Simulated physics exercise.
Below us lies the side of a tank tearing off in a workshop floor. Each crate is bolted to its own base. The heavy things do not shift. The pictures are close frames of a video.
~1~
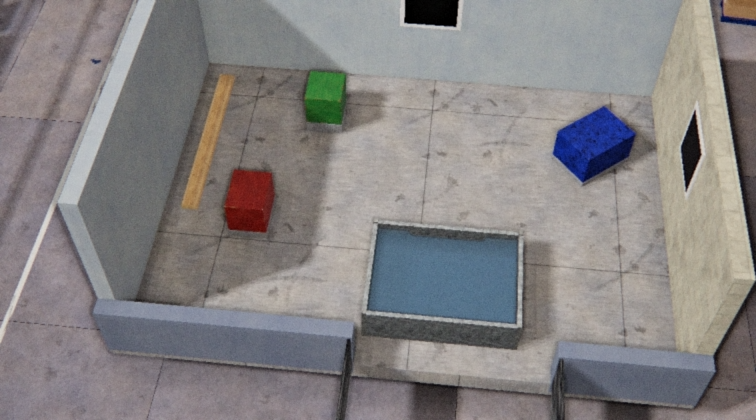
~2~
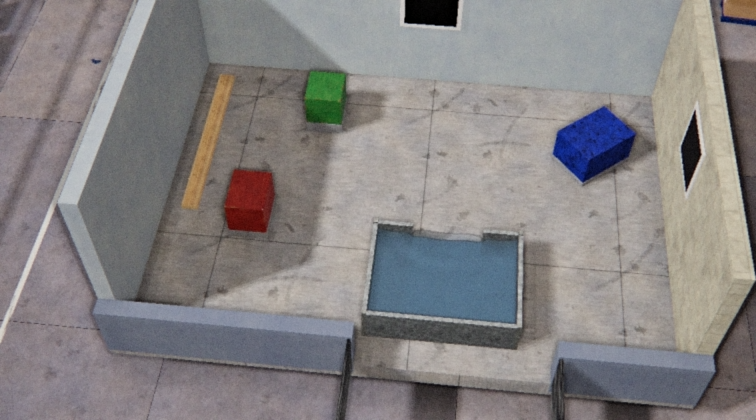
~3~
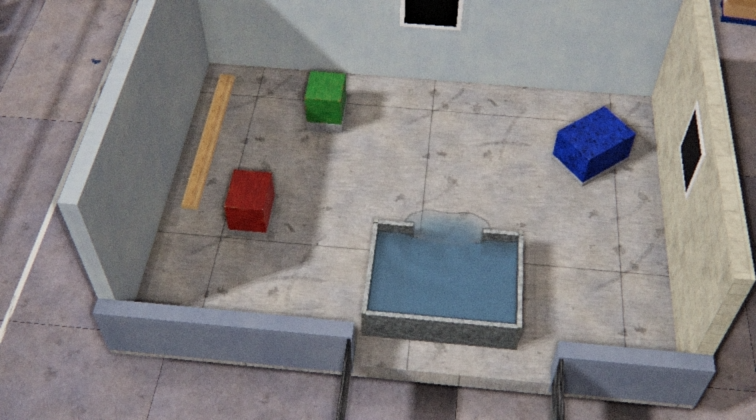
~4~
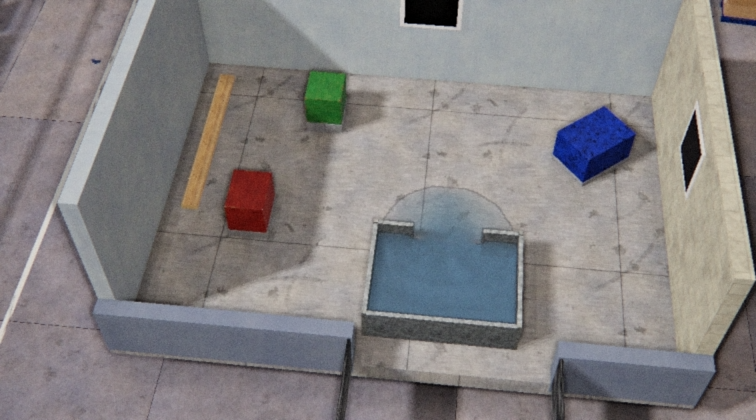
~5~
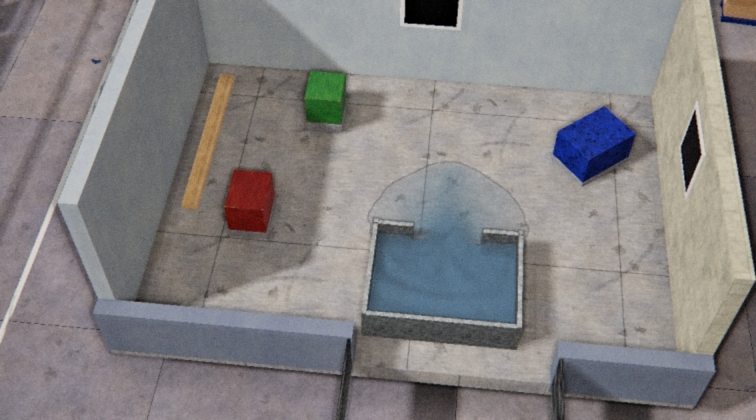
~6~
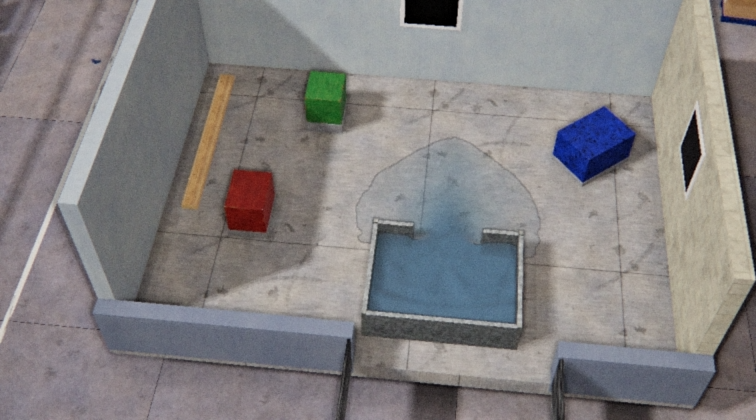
A water tank's far side opens and water pours out, spreading across the workshop floor.
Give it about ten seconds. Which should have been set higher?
One by one: The red crate stays dry; the green crate stays dry; the blue crate gets wet.
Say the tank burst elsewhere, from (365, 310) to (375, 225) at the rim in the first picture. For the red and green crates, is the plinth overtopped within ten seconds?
My reading: Red is soaked; green is safe.
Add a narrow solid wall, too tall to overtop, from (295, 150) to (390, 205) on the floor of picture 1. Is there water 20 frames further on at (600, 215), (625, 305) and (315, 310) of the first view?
In that order: Flooded, clear, not flooded.
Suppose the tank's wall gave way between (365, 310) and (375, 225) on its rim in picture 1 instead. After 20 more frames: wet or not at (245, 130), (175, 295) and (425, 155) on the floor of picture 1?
In turn: Covered, covered, not flooded.
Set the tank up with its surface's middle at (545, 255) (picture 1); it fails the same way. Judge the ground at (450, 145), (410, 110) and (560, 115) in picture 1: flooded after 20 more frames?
In turn: Under water, under water, awash.
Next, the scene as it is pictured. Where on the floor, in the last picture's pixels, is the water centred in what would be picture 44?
Close to (442, 173).
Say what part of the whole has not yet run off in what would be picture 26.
Some 100 per cent.
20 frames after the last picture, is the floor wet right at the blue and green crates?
My reading: Blue yes, green water there.
A moment on, water covers 25 % of the floor; the red crate not reached, the green crate not reached, the blue crate water round its plinth.
Next, water covers 35 % of the floor; the red crate not reached, the green crate water round its plinth, the blue crate water round its plinth.
Then, water covers 45 % of the floor; the red crate not reached, the green crate water round its plinth, the blue crate water round its plinth.
Later, water covers 65 % of the floor; the red crate water round its plinth, the green crate water round its plinth, the blue crate water round its plinth.
In the end, water covers 85 % of the floor; the red crate stayed above the water, the green crate stayed above the water, the blue crate was topped.
